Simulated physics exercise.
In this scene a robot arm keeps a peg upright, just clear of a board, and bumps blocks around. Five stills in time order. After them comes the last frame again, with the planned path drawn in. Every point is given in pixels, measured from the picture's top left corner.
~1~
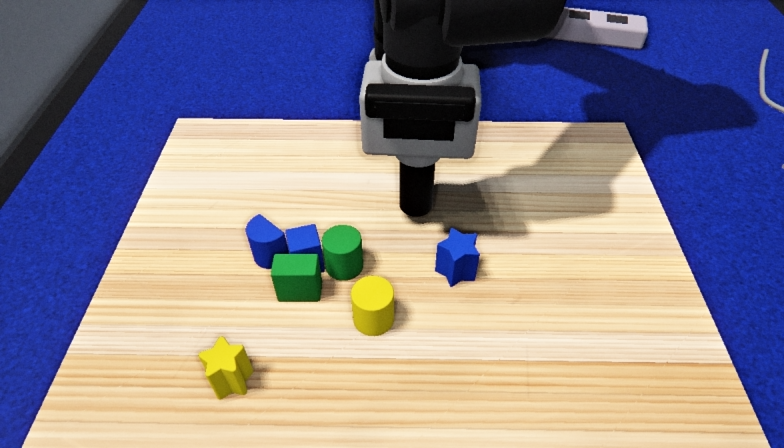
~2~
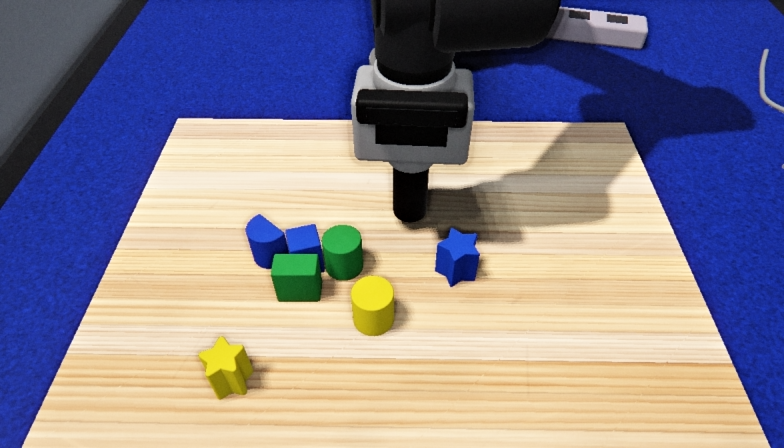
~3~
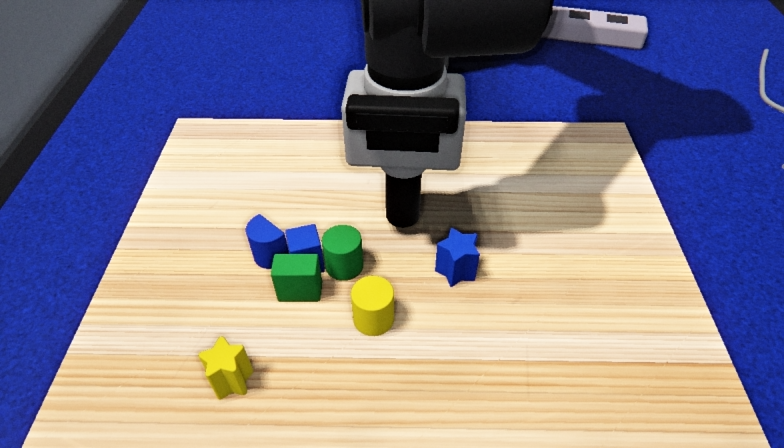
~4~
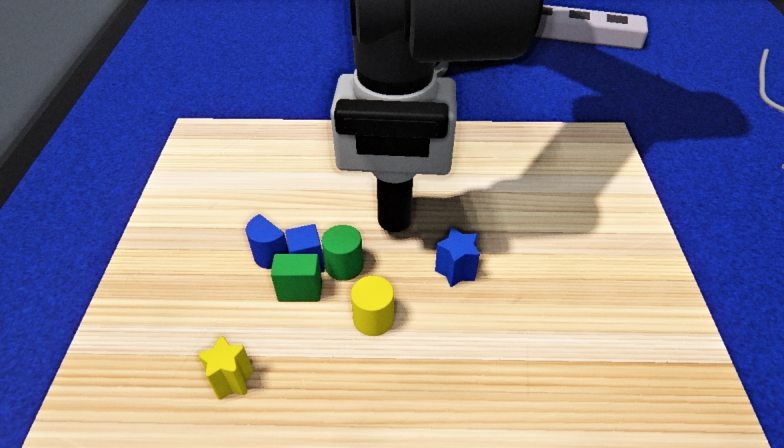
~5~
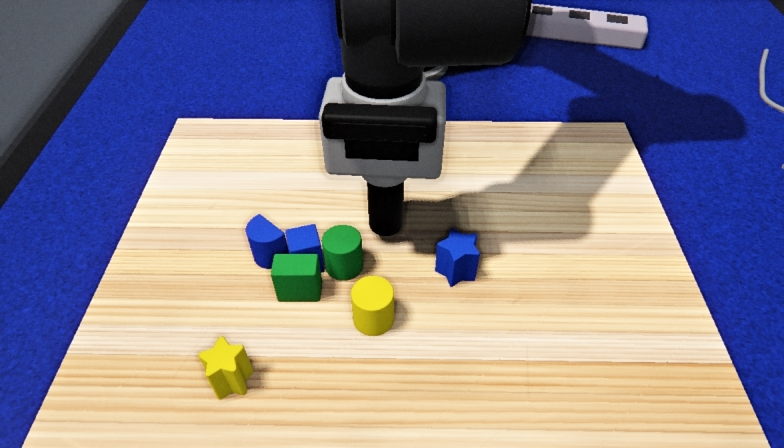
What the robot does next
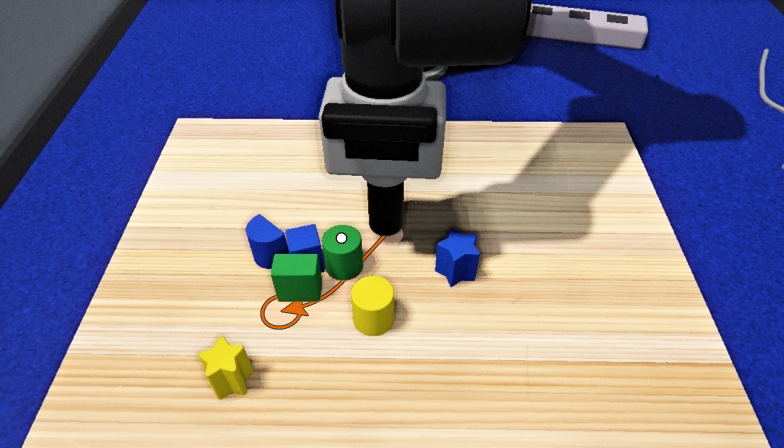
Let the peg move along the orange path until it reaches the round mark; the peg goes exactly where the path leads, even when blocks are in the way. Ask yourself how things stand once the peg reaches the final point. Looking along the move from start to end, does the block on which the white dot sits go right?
I'd say no.
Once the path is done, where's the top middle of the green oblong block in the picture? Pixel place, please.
It ends at (229, 293).
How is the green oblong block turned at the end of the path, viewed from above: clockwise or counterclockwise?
It makes a clockwise turn.
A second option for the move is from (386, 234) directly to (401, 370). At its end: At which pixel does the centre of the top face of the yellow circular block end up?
I'd expect the centre of its top face to be at (355, 337).
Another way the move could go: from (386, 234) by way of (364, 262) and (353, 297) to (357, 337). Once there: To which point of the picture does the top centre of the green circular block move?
Located at (309, 278).
Path on the board, from (386, 234) via (360, 263) and (328, 294), ending at (282, 311); the dot is on the green circular block.
What follows on the original path. One third of the way, peg at (358, 254); green oblong block at (281, 271); blue four-sided block at (294, 241), turned 45° clockwise; green circular block at (325, 254).
Two thirds of the way, peg at (326, 285); green oblong block at (253, 287), turned 80° clockwise; blue four-sided block at (293, 242), turned 55° clockwise; green circular block at (290, 290).
At the end, peg at (279, 302); green oblong block at (229, 293), turned 120° clockwise; blue four-sided block at (293, 242), turned 55° clockwise; green circular block at (252, 318); yellow circular block in place.
